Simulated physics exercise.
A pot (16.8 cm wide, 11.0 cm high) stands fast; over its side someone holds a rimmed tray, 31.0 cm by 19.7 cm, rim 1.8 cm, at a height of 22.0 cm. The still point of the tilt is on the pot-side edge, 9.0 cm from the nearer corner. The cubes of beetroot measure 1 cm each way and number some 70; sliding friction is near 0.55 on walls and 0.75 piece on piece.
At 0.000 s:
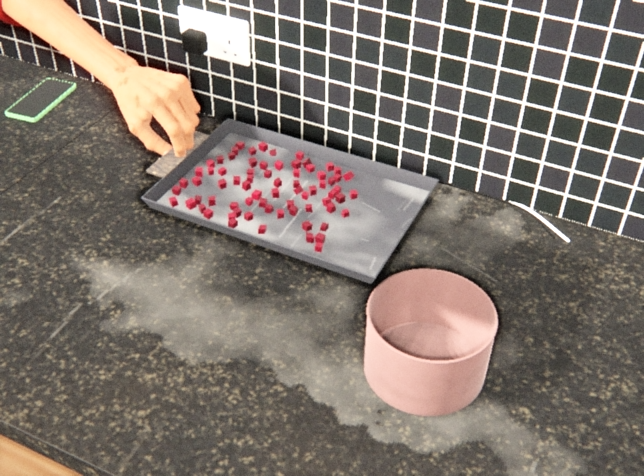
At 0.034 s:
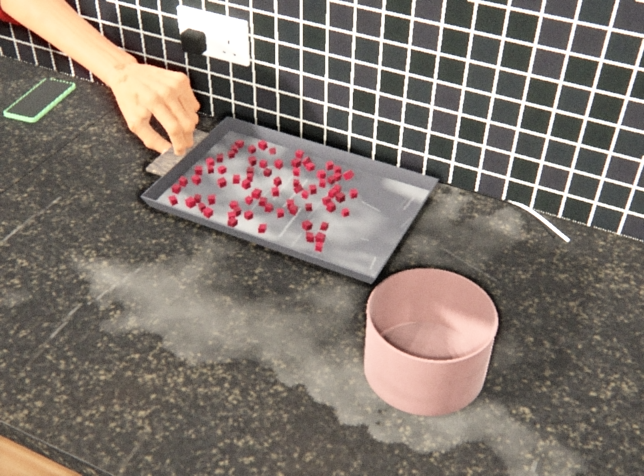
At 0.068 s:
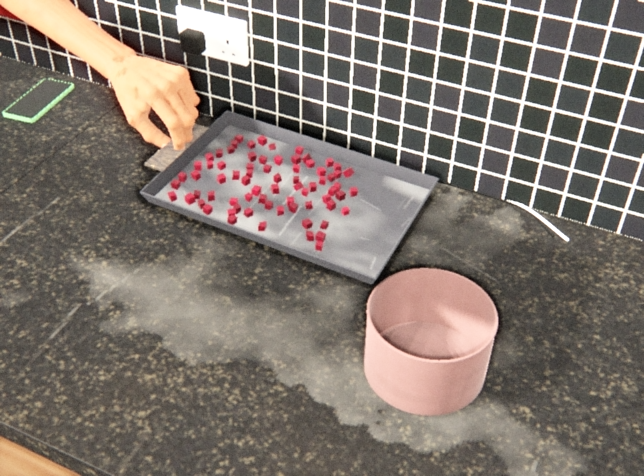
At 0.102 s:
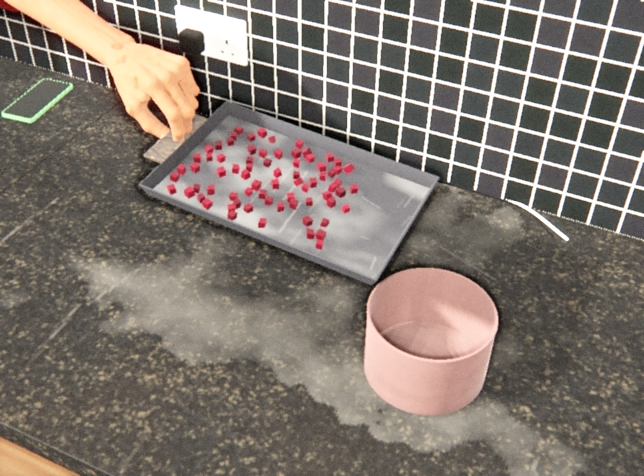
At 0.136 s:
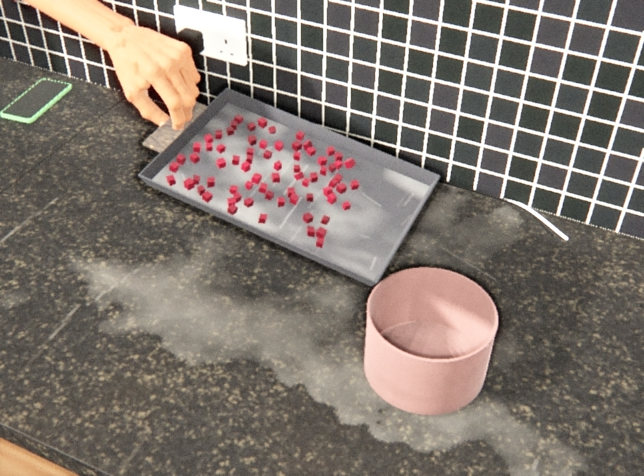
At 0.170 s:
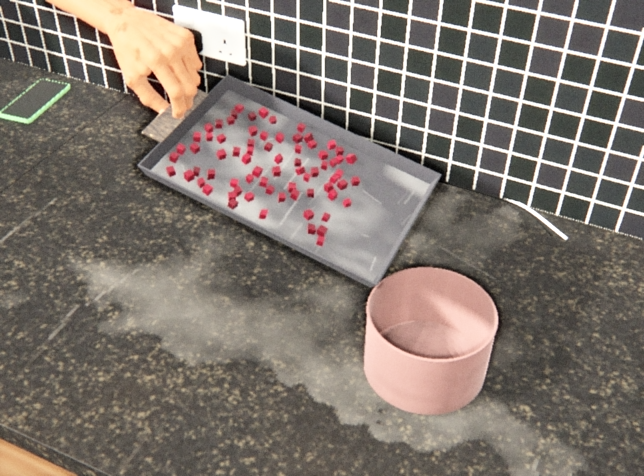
A hand gripped the left end of a gray tray scattered with small red cubes and slowly raised that end a little, while a pink pot stood still on the dark speckled counter.
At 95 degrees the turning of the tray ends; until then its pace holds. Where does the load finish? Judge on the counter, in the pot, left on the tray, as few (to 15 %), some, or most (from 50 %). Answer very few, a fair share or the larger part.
Counter: The larger part, pot: A fair share, tray: Very few.
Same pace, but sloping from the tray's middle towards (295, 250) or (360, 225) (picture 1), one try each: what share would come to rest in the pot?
Some 5 and 70 per cent.
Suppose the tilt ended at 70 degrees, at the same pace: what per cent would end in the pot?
Then about 25 per cent.
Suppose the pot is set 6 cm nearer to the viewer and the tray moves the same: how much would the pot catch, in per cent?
In that case some 95 per cent.
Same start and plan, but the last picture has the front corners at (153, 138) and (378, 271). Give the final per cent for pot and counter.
Pot 70, counter 30.
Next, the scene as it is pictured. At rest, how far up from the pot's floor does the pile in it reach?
About 1.0 cm.
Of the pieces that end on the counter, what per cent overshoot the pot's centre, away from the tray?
About 80 per cent.
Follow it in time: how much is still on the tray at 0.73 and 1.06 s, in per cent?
In turn: 40, 0.
After 0.50 s, tilt 53 degrees; the tray holds 100 %, the pot 0 %.
After 0.73 s, tilt 80 degrees; the tray holds 40 %, the pot 0 %.
After 1.06 s, tilt 95 degrees; the tray holds 0 %, the pot 25 %.
At rest (2.2 s), counter 75 %, pot 25 %, tray 0 %.
